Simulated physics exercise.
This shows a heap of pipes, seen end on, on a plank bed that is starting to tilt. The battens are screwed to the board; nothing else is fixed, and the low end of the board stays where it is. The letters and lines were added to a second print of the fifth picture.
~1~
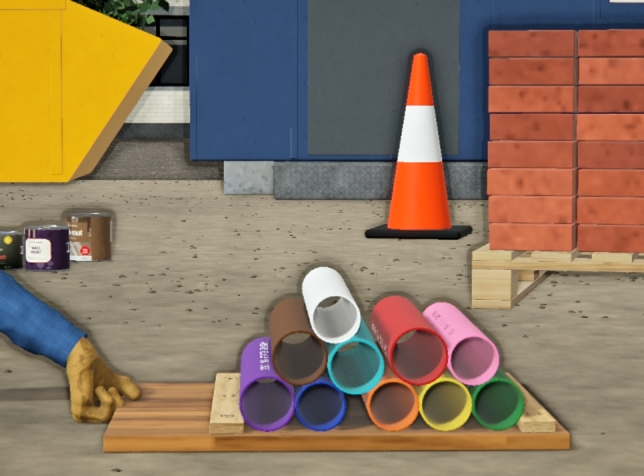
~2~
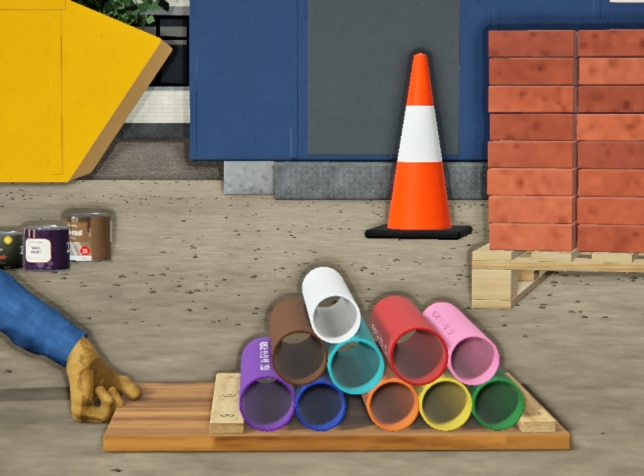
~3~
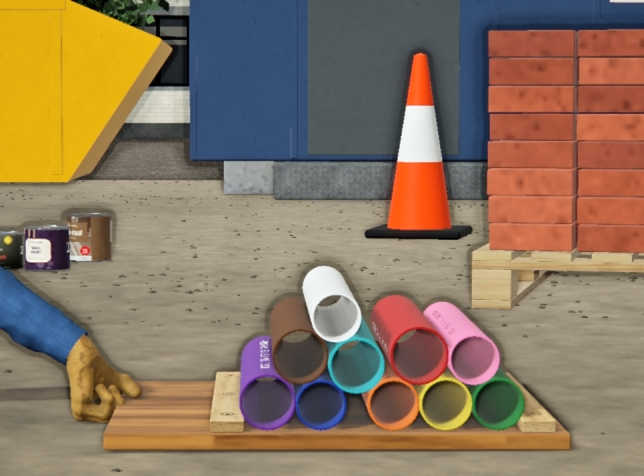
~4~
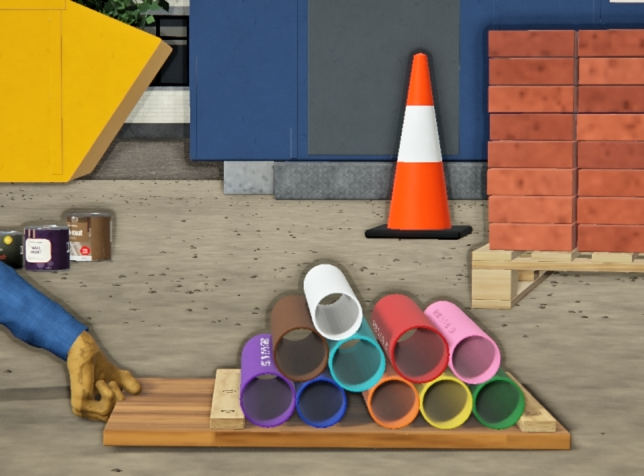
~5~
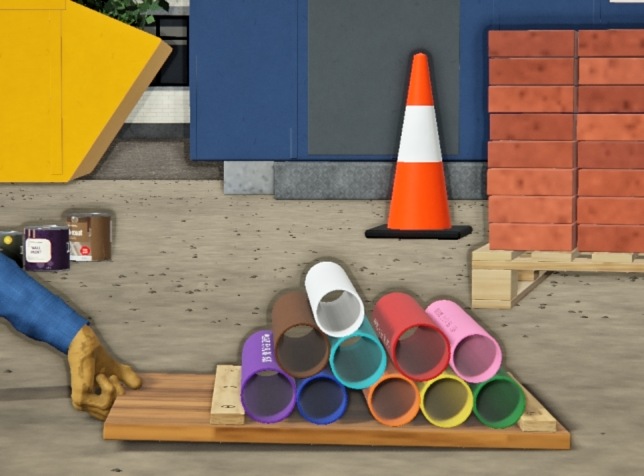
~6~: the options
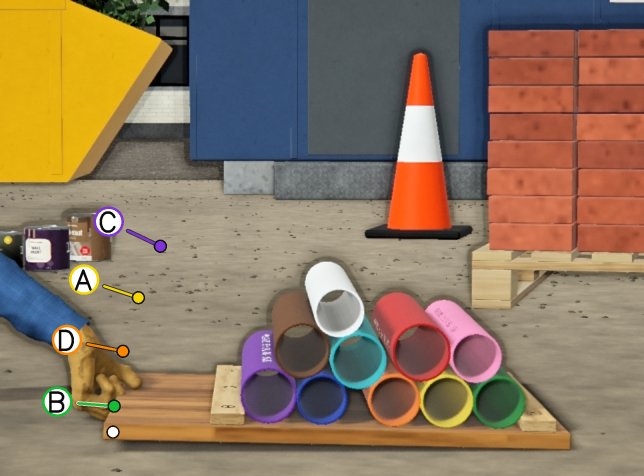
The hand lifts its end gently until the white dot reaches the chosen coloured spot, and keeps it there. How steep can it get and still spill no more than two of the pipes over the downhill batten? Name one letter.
It can be raised to A.
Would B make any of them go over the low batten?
No, at B.
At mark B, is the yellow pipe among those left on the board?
Yes, with B.
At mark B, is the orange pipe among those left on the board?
The orange pipe: Yes.
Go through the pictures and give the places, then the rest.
In the first frame, board (331, 408); purple pipe (267, 403); blue pipe (321, 406).
In the second frame, blue pipe (321, 406); orange pipe (393, 405).
In the third frame, board (331, 407); green pipe (499, 404).
In the fourth frame, board (331, 405); purple pipe (268, 399); blue pipe (322, 403).
In the fifth frame, board (331, 403); purple pipe (269, 395); blue pipe (322, 400).
On the marked copy, A at (138, 298); B at (114, 406); C at (160, 247); D at (123, 351); the white dot at (113, 432).
Taking A. A third of the way, board at 14°.
Two thirds of the way, board at 19°.
When it is over, board at 19°, none over the low batten.
As for the rest, B none over the low batten; C five over the low batten; D none over the low batten.
